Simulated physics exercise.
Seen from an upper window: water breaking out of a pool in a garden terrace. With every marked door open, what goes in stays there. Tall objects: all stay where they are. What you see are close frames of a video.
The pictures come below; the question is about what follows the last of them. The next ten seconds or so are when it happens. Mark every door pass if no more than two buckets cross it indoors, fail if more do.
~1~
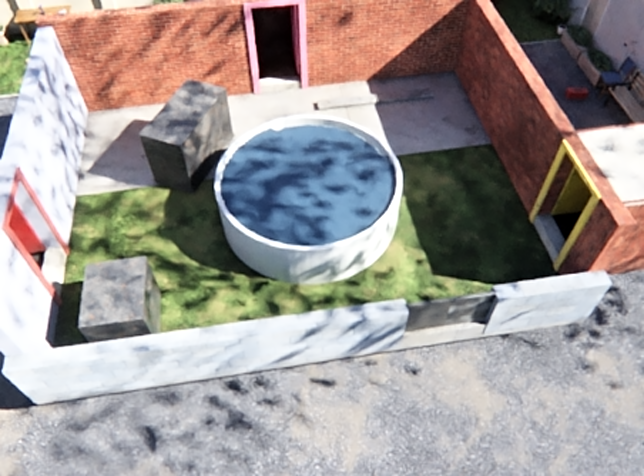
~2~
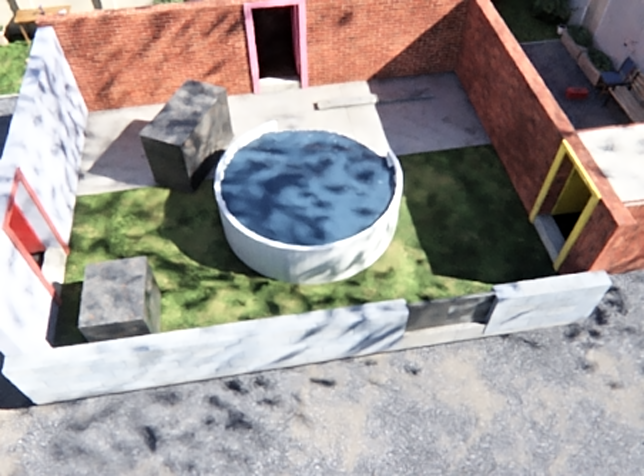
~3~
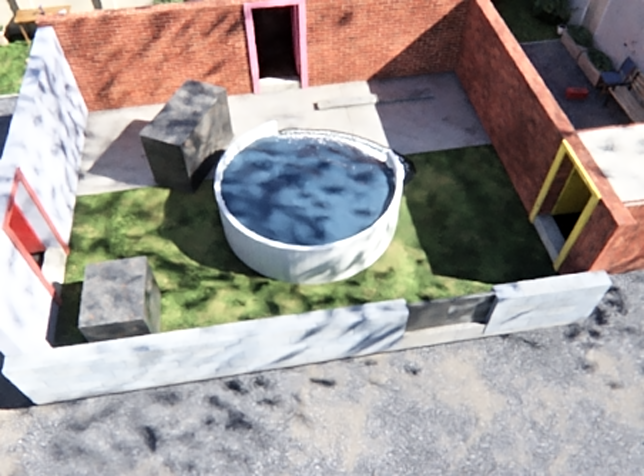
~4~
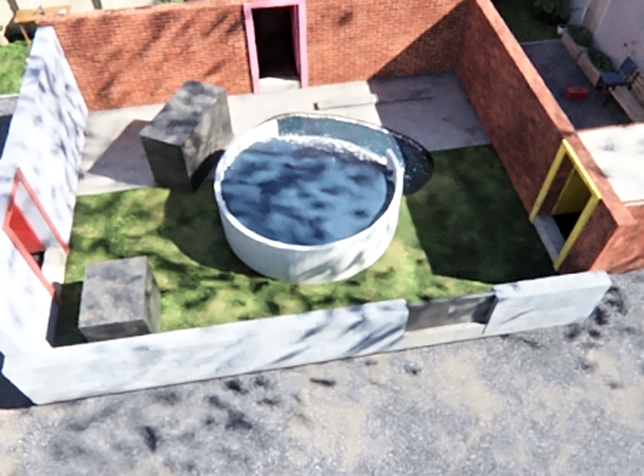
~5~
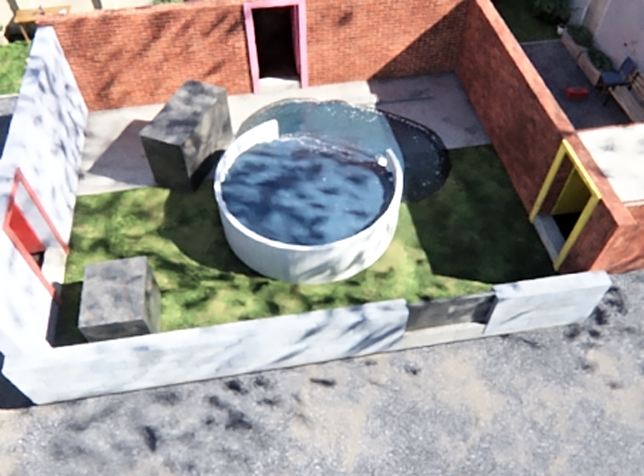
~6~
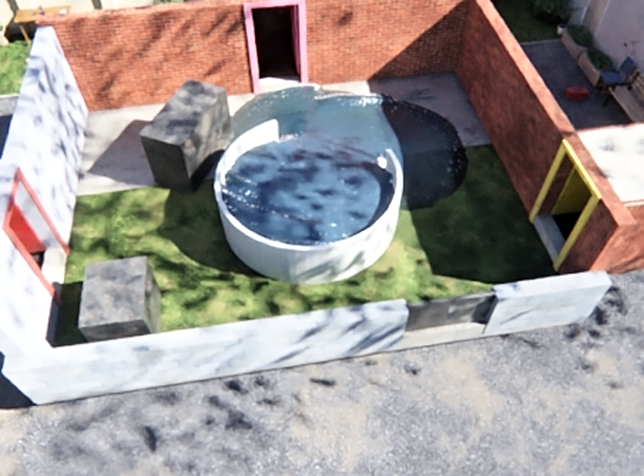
Marks: Pink door fail, red door pass, yellow door pass.
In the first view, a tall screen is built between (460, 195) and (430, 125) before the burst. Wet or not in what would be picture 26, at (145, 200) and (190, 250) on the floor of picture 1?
Spared and spared, in that order.
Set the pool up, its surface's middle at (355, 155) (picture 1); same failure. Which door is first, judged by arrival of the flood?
The pink-painted one is the first one.
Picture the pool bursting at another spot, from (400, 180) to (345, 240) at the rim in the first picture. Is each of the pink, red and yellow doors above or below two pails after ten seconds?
Well, the pink door comes up short, the red door comes up short, and the yellow door overshoots.
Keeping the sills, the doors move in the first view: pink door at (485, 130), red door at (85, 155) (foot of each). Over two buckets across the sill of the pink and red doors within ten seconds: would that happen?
Result - the pink door exceeds the limit while the red door stays within limits.
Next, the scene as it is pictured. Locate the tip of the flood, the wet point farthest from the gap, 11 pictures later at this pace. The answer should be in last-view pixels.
Somewhere near (88, 117).
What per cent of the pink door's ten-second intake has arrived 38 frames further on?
Some 100 in a hundred.
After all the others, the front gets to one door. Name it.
Door: The one in red.
A moment on, water covers 35 % of the floor; the pink door over two buckets in, the red door not reached, the yellow door not reached.
Next, water covers 40 % of the floor; the pink door far over two buckets in, the red door not reached, the yellow door not reached.
Then, water covers 55 % of the floor; the pink door far over two buckets in, the red door not reached, the yellow door wet at the sill, nothing in.
Later, water covers 85 % of the floor; the pink door far over two buckets in, the red door wet at the sill, nothing in, the yellow door wet at the sill, nothing in.
In the end, water covers 100 % of the floor; the pink door far over two buckets in, the red door wet at the sill, nothing in, the yellow door wet at the sill, nothing in.
